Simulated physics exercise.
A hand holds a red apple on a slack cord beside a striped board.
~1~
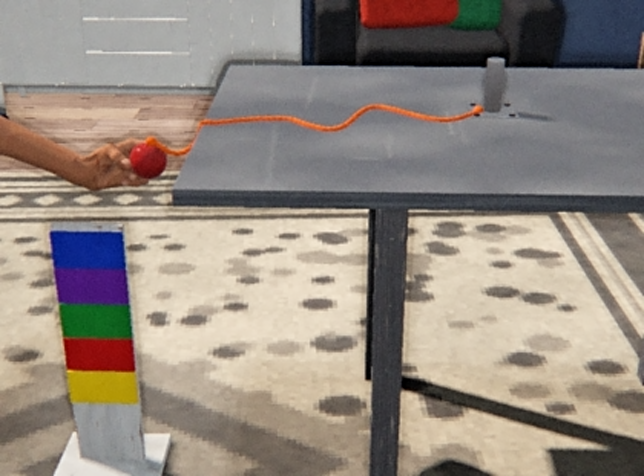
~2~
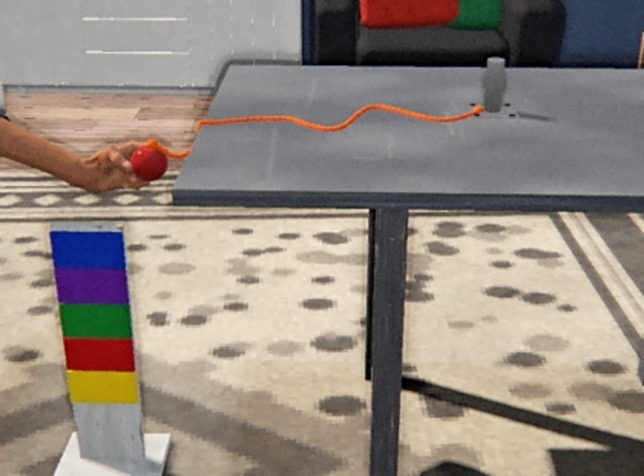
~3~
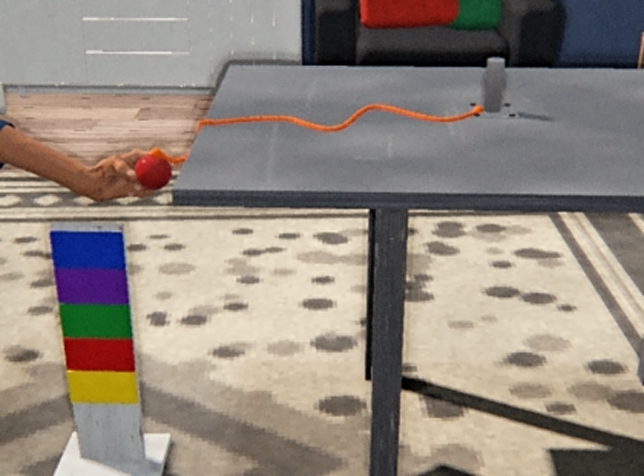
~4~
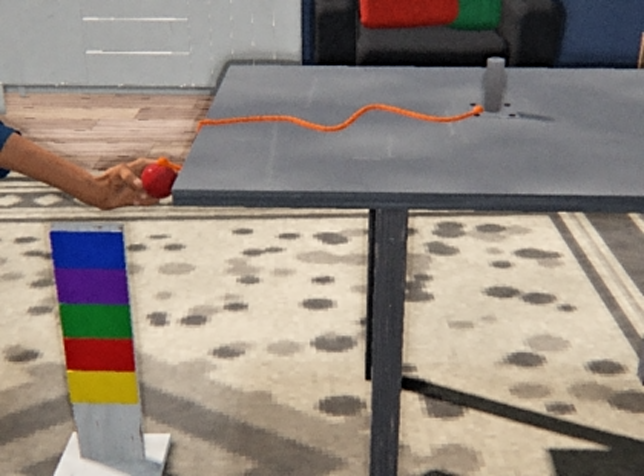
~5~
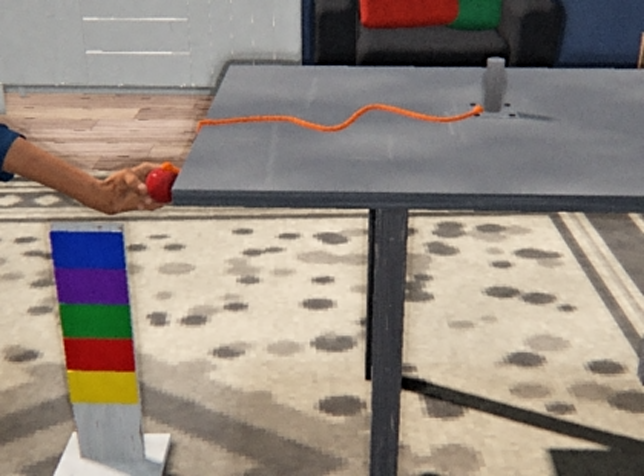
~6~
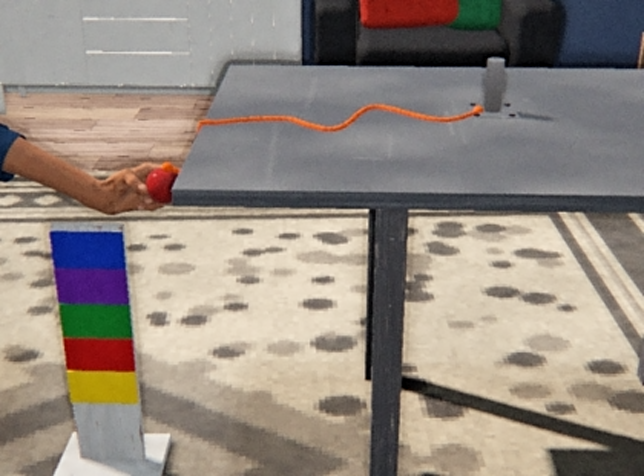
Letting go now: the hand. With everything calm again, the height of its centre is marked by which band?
By the purple band.
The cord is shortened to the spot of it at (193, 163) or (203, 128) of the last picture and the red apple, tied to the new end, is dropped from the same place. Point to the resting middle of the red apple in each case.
Near (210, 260) and (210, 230).
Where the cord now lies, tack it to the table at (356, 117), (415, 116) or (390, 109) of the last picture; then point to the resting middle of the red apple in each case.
In order of the tries: About (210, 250), about (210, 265), about (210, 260).
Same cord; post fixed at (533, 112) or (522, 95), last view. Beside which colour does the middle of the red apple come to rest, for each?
For the first spot, blue; for the second, blue.
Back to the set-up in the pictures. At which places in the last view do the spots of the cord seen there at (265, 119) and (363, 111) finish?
Around (203, 146), then around (331, 116).
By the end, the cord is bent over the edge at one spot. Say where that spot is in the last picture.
It's the piece you see at (285, 119).
Early on, apple near (191, 271); level with purple.
Midway, apple near (227, 281); level with purple.
Finally, apple near (208, 285); level with purple. At purple.
